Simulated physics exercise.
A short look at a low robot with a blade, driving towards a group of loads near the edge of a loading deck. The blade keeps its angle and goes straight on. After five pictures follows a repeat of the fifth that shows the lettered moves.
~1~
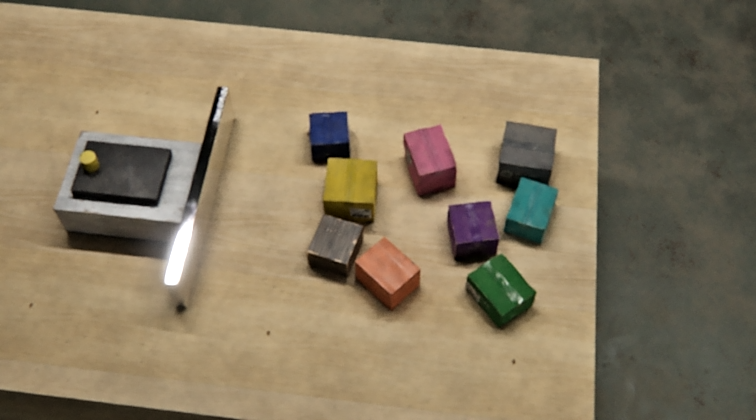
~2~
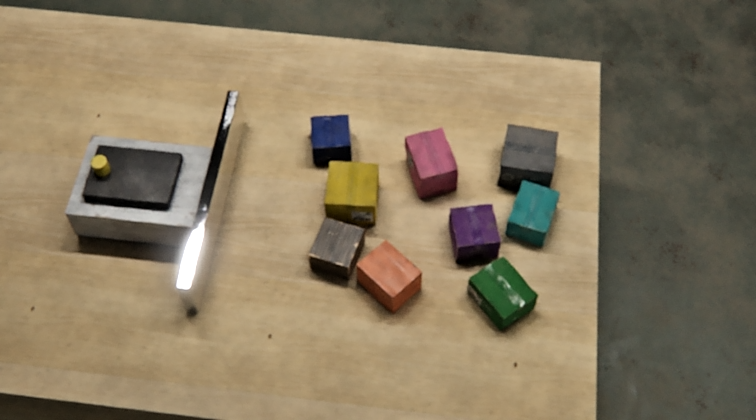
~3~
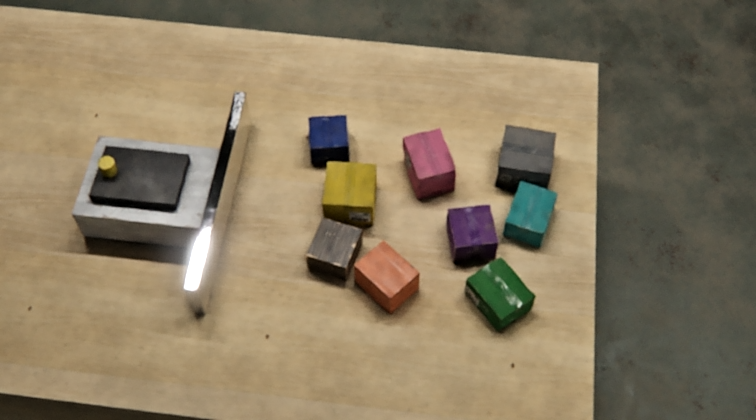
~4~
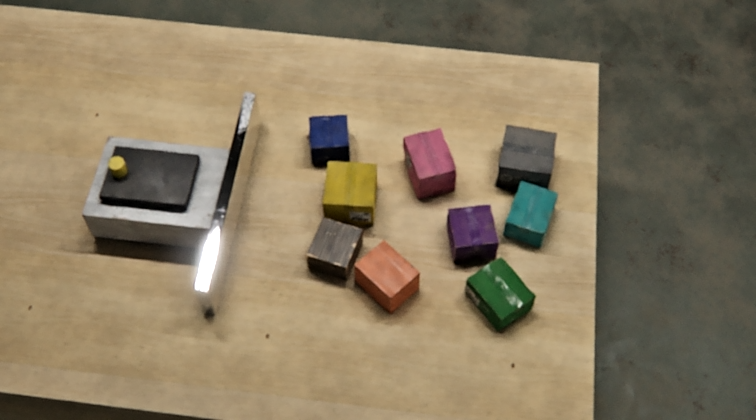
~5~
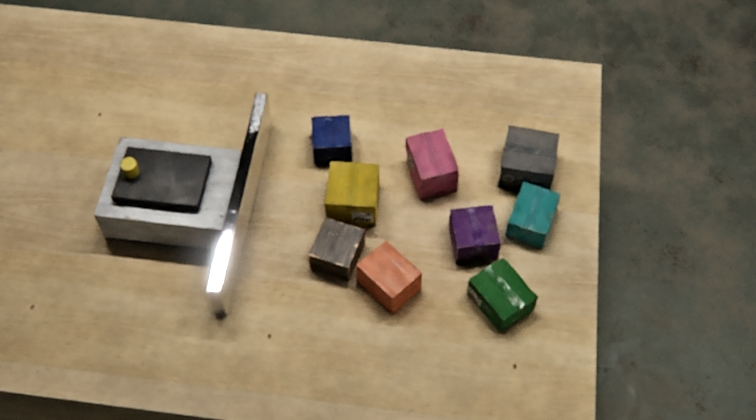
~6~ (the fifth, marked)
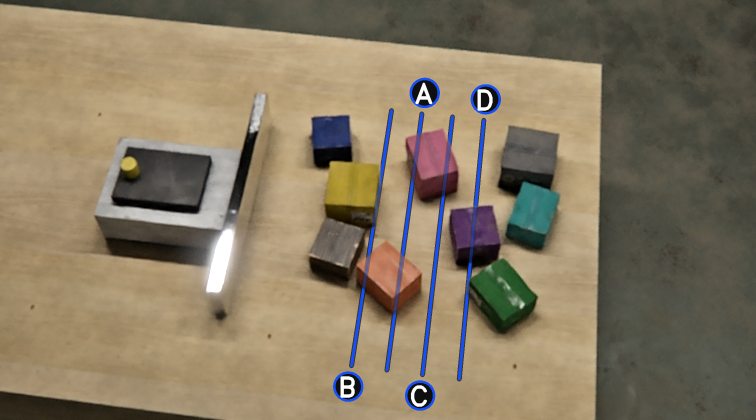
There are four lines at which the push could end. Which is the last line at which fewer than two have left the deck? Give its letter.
At D, and not beyond.
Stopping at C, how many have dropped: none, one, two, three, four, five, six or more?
By then, none.
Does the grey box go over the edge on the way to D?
By then, no.
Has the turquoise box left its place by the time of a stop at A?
No.
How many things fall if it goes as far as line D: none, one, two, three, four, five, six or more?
By then, none.
On the marked copy, A at (406, 232); B at (373, 228); C at (439, 236); D at (473, 240).
Taking D. A third of the way, robot (251, 188); blue box (363, 145); black crate (345, 247).
Two thirds of the way, robot (334, 197); purple parcel (483, 236); pink parcel (484, 171).
When it is over, robot (398, 204); turquoise box (592, 221); grey box (588, 163); none fallen.
As for the rest, A is within the limit but short; B is within the limit but short; C is within the limit but short.
